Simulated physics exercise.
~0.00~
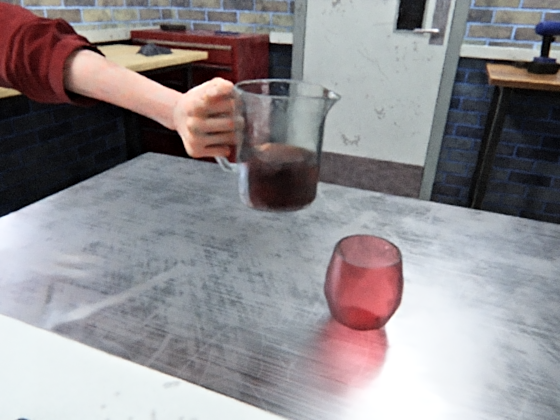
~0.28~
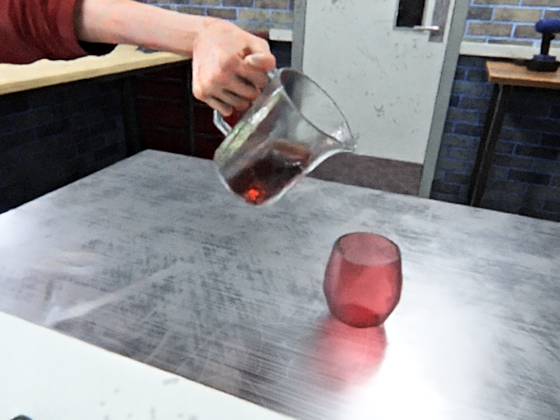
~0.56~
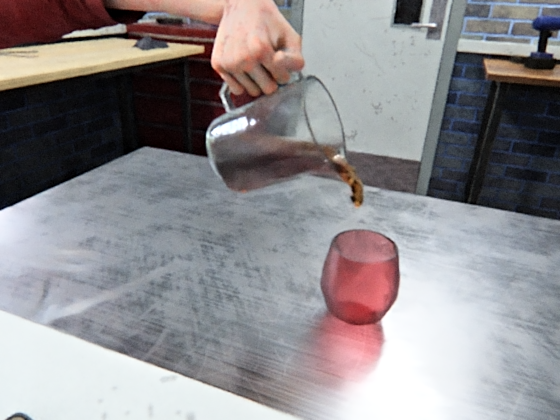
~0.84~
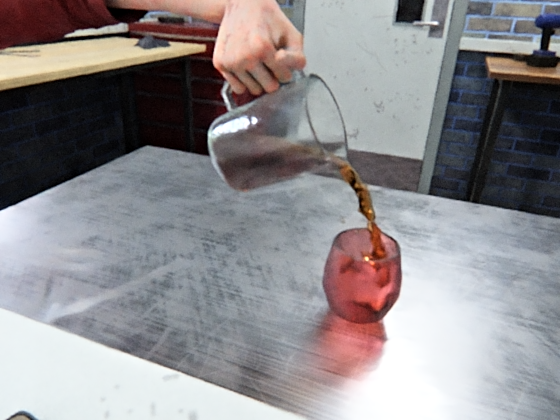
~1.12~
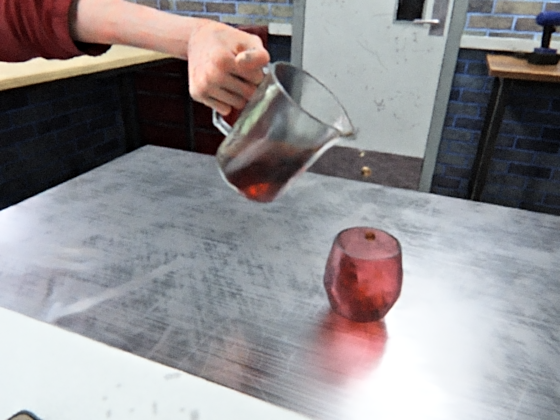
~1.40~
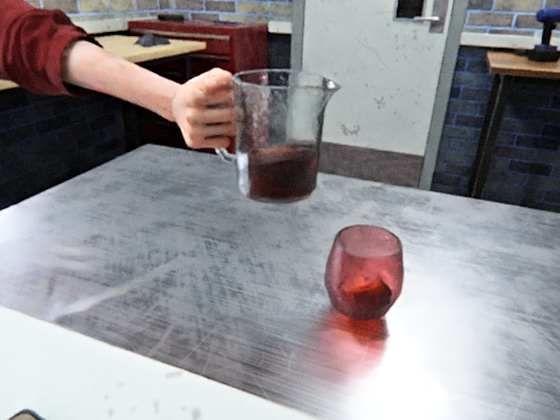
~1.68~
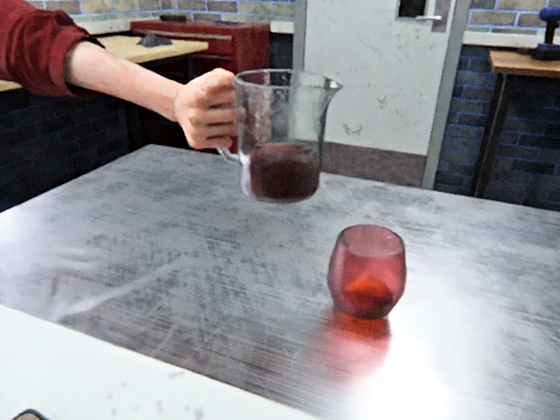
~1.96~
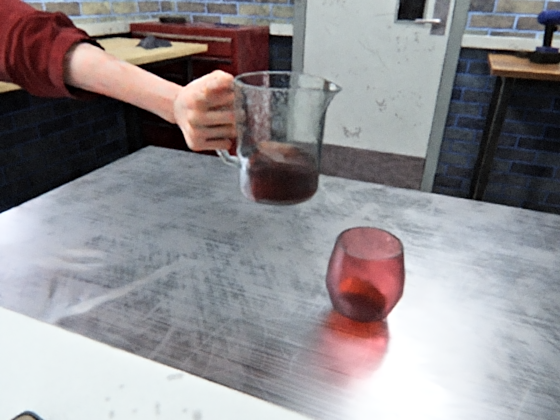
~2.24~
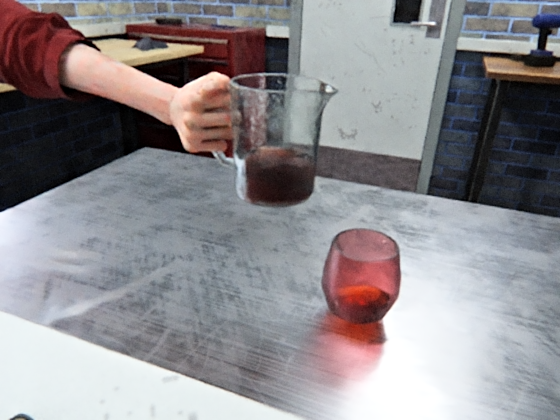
The footage shows a hand holding a glass pitcher of brown tea above a metal table, tilting it to the right to pour a stream into a reddish round-bellied glass, then bringing it level again, leaving some tea in the glass and the rest in the pitcher.
